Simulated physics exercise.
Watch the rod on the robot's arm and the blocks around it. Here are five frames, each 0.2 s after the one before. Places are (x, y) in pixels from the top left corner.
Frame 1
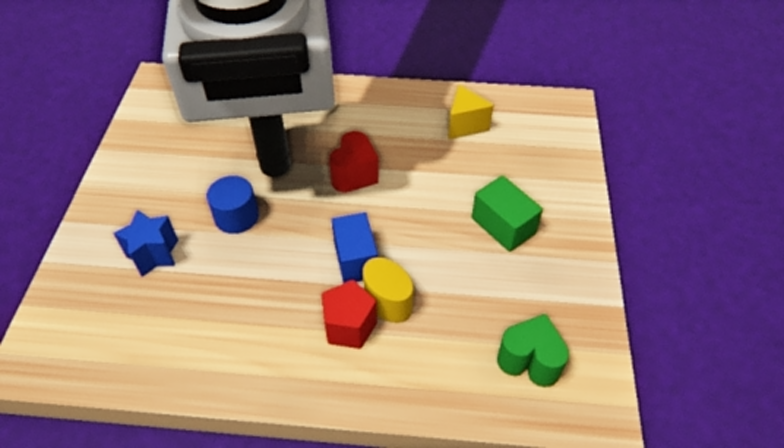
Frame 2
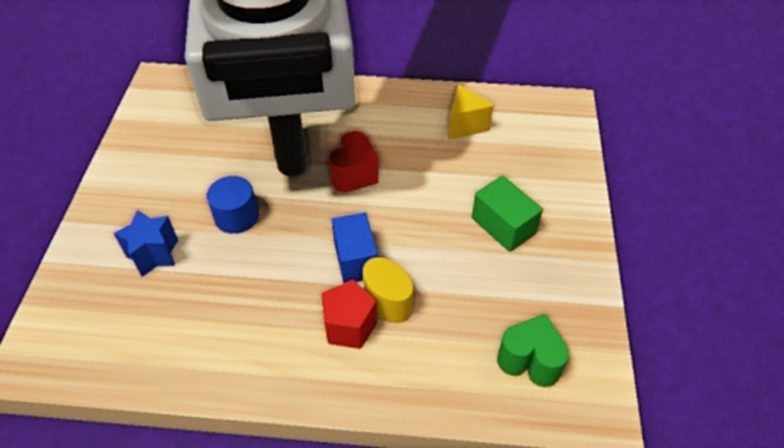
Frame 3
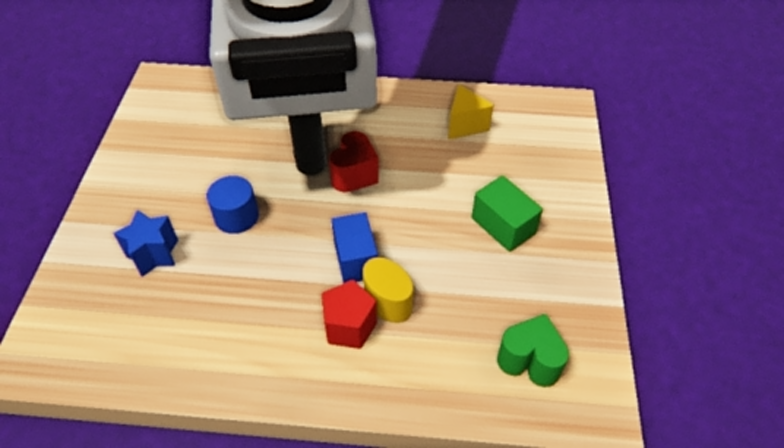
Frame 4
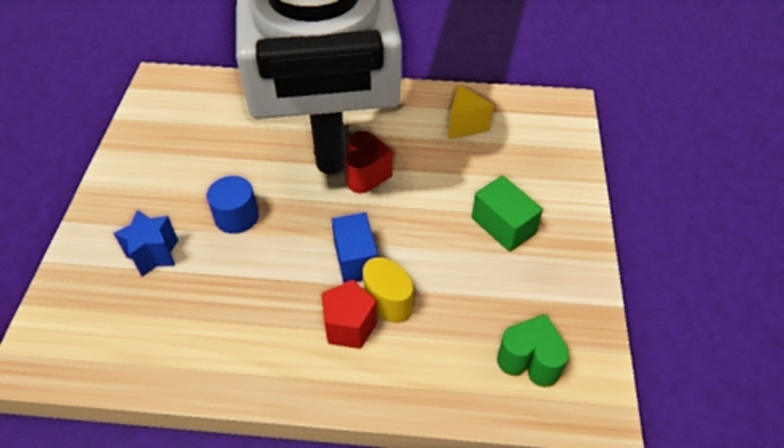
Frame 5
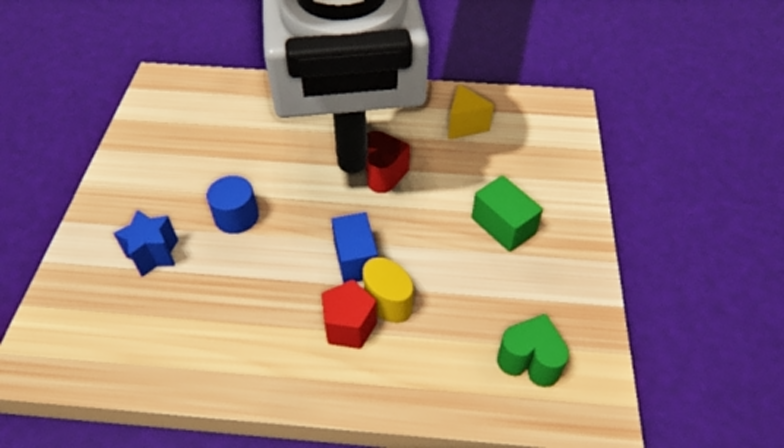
On a light wooden board set on a purple surface, a robot arm's black rod moves right through an open space toward a red heart block among blue, green, yellow and red blocks. The rod meets the heart's left side and pushes it a short way right, while the other blocks stay still.
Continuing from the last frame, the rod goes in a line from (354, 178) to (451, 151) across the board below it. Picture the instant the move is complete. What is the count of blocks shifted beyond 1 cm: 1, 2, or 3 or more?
I reckon the push displaces two of the blocks by more than 1 cm.
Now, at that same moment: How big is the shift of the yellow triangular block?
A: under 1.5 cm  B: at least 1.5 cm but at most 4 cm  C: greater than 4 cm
My pick is B.
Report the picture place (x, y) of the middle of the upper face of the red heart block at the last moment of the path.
At pixel (484, 124).
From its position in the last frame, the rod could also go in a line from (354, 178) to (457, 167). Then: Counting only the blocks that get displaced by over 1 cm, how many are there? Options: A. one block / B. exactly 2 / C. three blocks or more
The correct letter is A.
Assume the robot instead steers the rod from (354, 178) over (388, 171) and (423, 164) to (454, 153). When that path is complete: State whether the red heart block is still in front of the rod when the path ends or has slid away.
The rod will still be pushing it.
The first path, step by step. One third of the way, rod at (387, 154); red heart block at (418, 139).
Two thirds of the way, rod at (421, 145); red heart block at (452, 131).
At the end, rod at (452, 136); blue rectangular block unmoved; red heart block at (484, 124); yellow triangular block at (483, 89), turned 40° anticlockwise.
